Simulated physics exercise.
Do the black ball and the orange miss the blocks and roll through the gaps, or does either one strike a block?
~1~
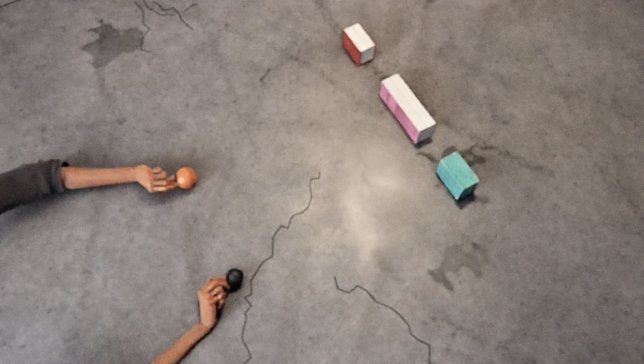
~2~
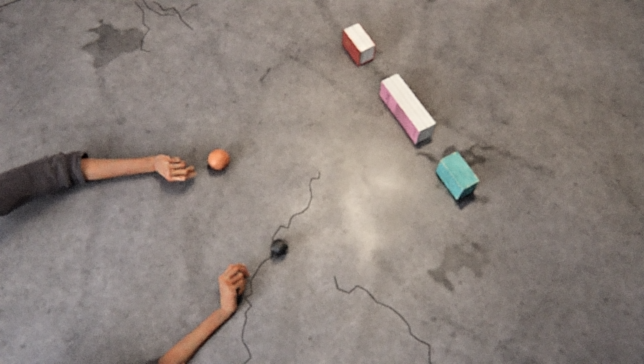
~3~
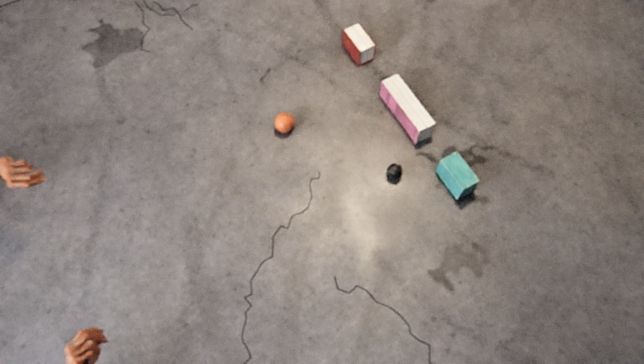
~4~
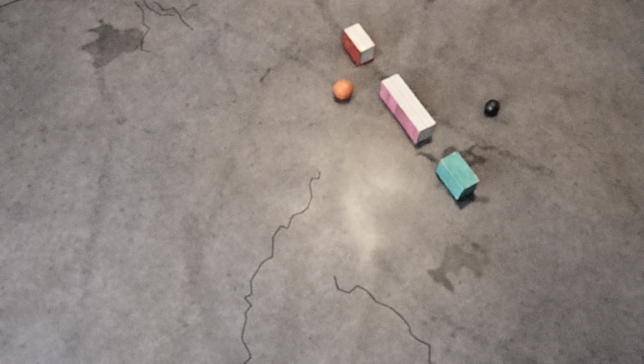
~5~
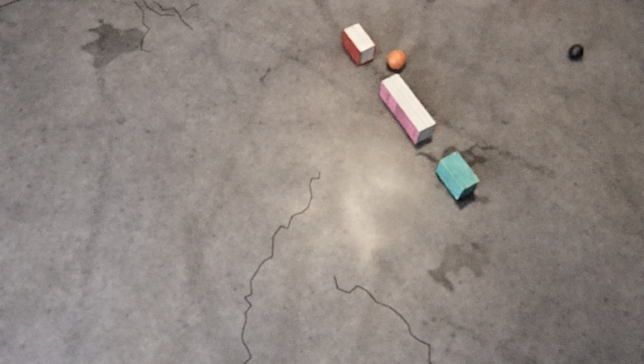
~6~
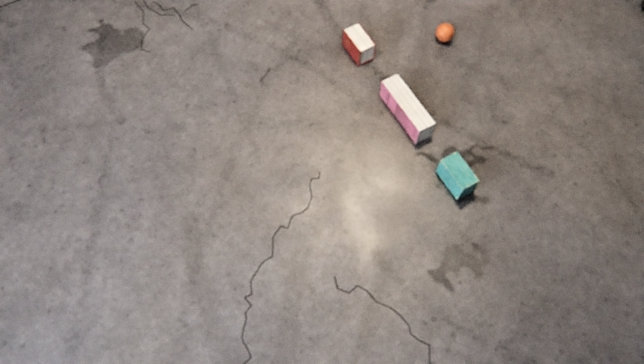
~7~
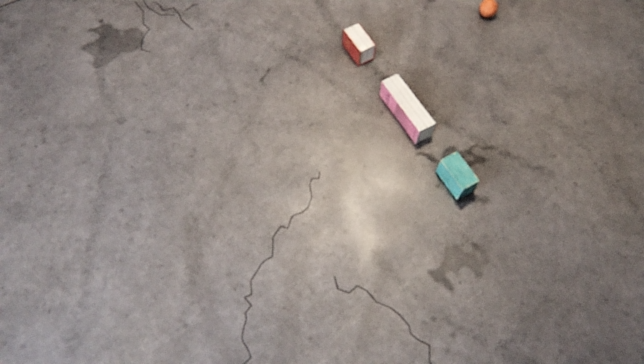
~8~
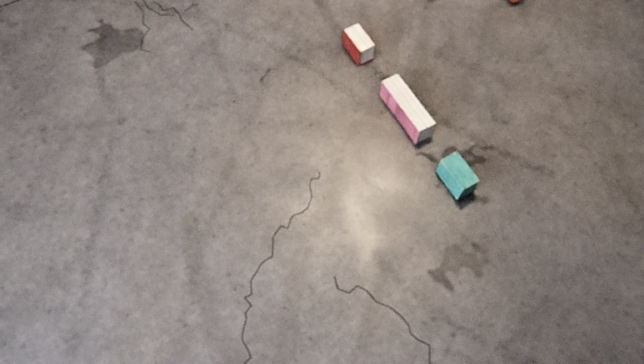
Both miss the blocks. The black ball passes between the pink and turquoise blocks, and the orange passes between the red and pink ones.
Orange and black ball rolling from two hands across cracked grey floor, passing through separate gaps between three blocks without touching them.
